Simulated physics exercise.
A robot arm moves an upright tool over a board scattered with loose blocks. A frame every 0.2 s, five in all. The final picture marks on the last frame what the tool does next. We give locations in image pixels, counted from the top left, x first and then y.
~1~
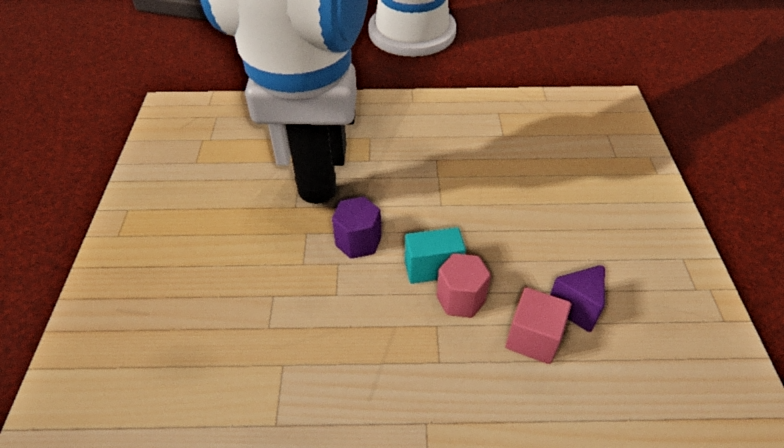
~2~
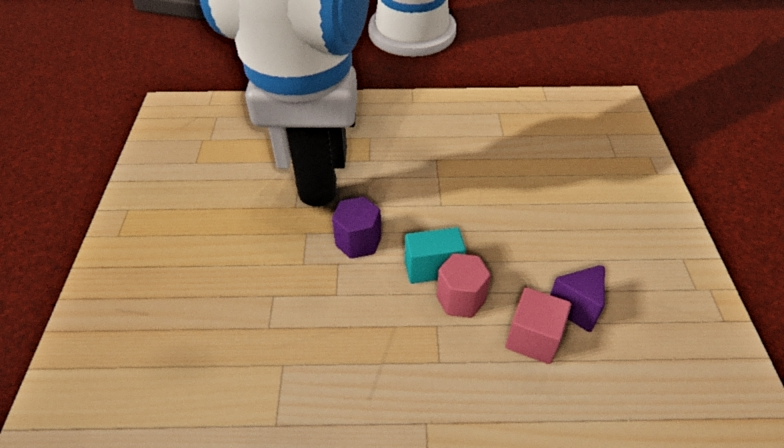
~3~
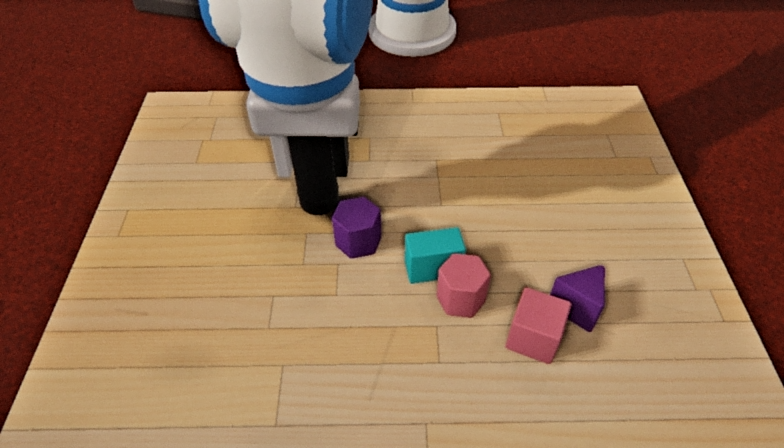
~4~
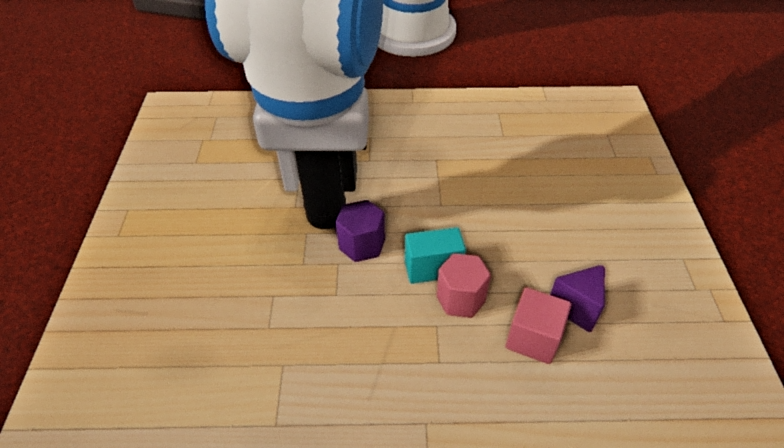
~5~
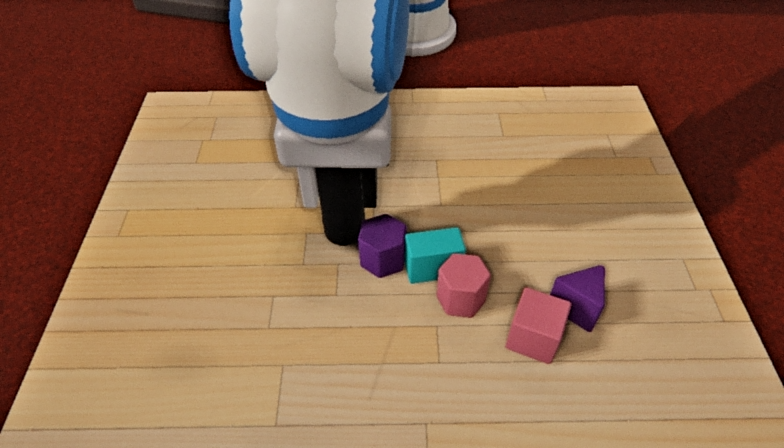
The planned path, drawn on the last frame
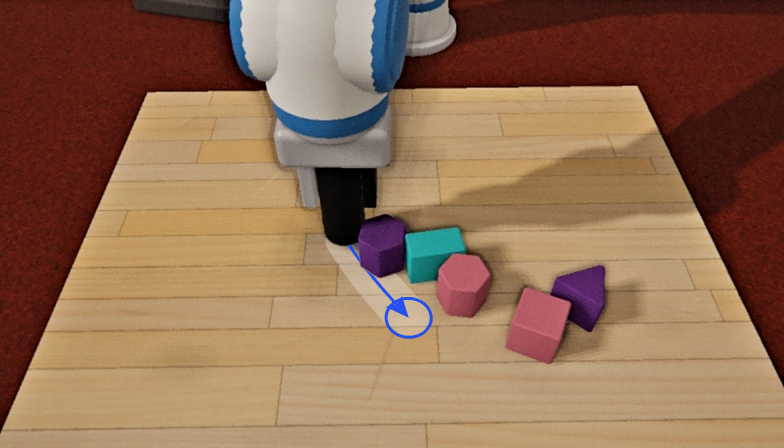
A robot arm eased its upright black tool toward the viewer, then pushed the purple hexagonal block rightward, up close to the turquoise block, while the two pink blocks and the purple triangular one stayed still.
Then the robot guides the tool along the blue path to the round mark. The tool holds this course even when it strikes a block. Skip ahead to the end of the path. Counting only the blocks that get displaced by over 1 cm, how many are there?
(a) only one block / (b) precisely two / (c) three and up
The correct letter is c.
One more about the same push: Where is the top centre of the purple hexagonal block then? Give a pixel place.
The middle of its upper face should be somewhere near (445, 266).
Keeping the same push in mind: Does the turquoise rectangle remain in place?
I believe not.
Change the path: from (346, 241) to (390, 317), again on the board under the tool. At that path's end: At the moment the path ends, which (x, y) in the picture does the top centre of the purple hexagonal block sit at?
Its top centre is at about (429, 266).
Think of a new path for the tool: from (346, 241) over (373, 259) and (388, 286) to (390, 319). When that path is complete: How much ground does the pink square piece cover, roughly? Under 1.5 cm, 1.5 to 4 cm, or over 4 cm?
Displacement: Within 1.5 cm.
Drawn move, from (346, 241) through (374, 278) to (409, 317).
On the path given first. One third of the way, tool (364, 257); purple hexagonal block (409, 249), turned 25° anticlockwise; turquoise rectangle (462, 242), turned 20° anticlockwise; pink hexagonal block (472, 275), turned 20° clockwise.
Two thirds of the way, tool (384, 282); purple hexagonal block (431, 260), turned 70° anticlockwise; turquoise rectangle (475, 236), turned 20° anticlockwise; pink hexagonal block (479, 275), turned 30° clockwise.
At the end, tool (409, 308); purple hexagonal block (445, 266), turned 105° anticlockwise; turquoise rectangle (478, 234), turned 20° anticlockwise; pink hexagonal block (493, 276), turned 50° clockwise.
